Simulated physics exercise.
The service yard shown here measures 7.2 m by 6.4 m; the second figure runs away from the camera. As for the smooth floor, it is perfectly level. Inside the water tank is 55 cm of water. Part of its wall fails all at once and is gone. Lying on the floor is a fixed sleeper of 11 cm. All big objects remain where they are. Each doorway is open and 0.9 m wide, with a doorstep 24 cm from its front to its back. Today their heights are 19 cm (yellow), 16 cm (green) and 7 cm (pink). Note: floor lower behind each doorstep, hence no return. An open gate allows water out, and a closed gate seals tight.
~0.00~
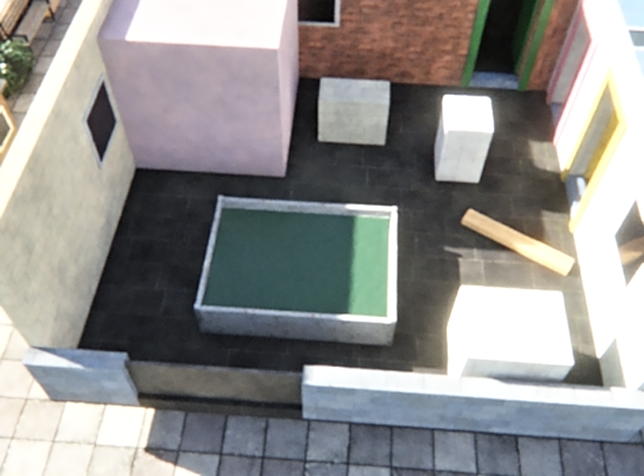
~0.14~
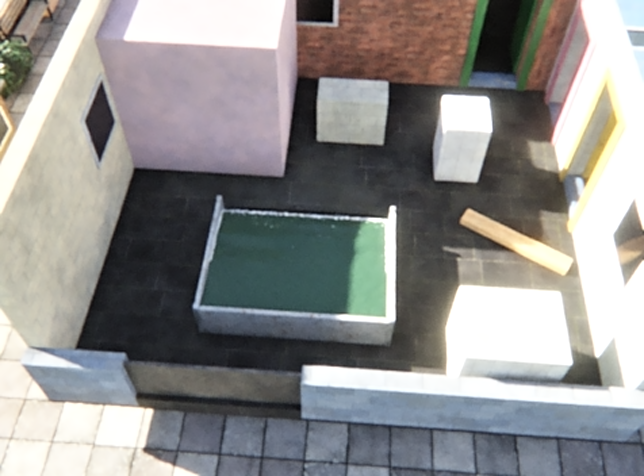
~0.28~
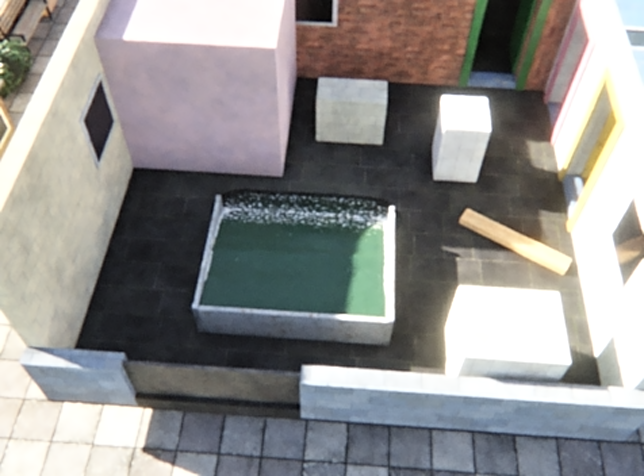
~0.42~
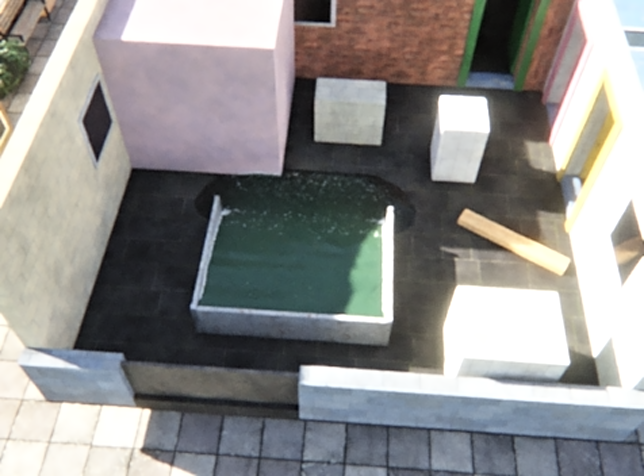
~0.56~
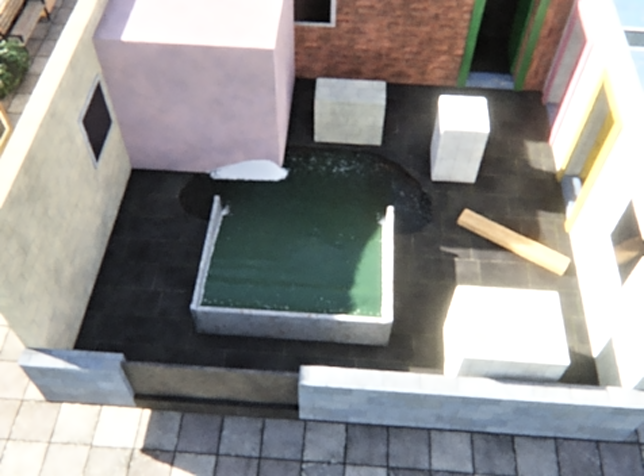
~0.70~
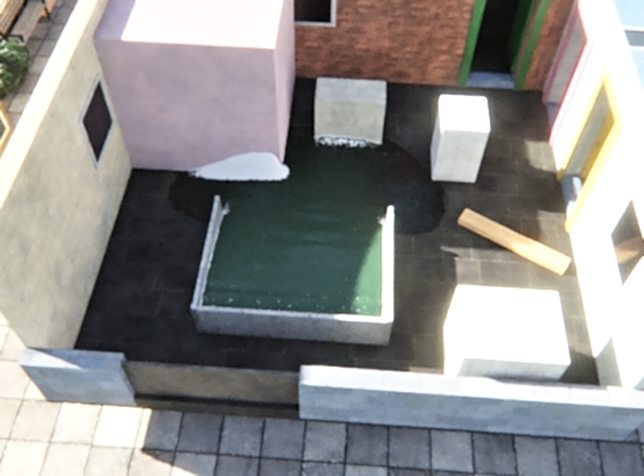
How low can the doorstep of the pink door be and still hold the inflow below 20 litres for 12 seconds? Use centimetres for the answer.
No lower than about 17 cm.
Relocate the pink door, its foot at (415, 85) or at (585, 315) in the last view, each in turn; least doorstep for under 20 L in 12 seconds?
About 13.0 cm for the first and 7.0 cm for the second.
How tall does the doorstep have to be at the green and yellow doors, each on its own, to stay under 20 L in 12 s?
About 10.5 cm at green and 7.5 cm at yellow.
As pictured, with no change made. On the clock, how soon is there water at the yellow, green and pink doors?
Front times - yellow: 2.6 s, green: 2.0 s, pink: 2.6 s.
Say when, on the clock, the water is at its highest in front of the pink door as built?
I'd say near 5.0 seconds.
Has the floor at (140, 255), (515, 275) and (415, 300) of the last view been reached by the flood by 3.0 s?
Awash, untouched, untouched.
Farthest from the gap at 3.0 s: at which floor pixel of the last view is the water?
I'd put the front's tip around (535, 93).
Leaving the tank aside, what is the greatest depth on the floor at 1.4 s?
Close to 42 centimetres.
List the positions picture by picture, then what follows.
Still water, 55 cm deep, in the water tank at (301, 259); the pink door at (570, 78) is dry, in the first frame.
Water pours out on the far side and has run 0.3 m, to a hidden place; about 8 cm deep outside, 55 cm at the back, in the second frame.
Water pours out on the far side and has run 0.7 m, to (248, 193); about 10 cm deep outside, 55 cm at the back, in the third frame.
Water pours out on the far side and has run 1.2 m, to (282, 173); about 9 cm deep outside, 55 cm at the back, in the fourth frame.
The gap is on the far side, the front 1.7 m out at (285, 150); the back of the water tank holds 50 cm, in the fifth frame.
The gap is on the far side, the front 2.2 m out at (288, 131); the back of the water tank holds 45 cm; the pink door at (566, 78), 5.1 m from the gap, is still 2.8 m from the nearest water, in the sixth frame.
After 1.4 s water covers 30 % of the floor, deepest (42 cm) near (328, 143); it has not reached the pink door.
After 3.0 s water covers 55 % of the floor, deepest (26 cm) near (421, 163); 8 cm at the pink door, 0 litres in over its 7 cm doorstep.
After 12.0 s water covers 95 % of the floor, deepest (10 cm) near (401, 247); 6 cm at the pink door, 161 litres in over its 7 cm doorstep.
At the pink door as built, the water arrived by 2.7 s and peaked near 18 cm at 4.8 s.
Run again over the same 12 s with other heights there, 39 litres in over 14.5 cm, 8 litres over 19.5 cm. The limit of 20 litres is kept from about 17 cm up.
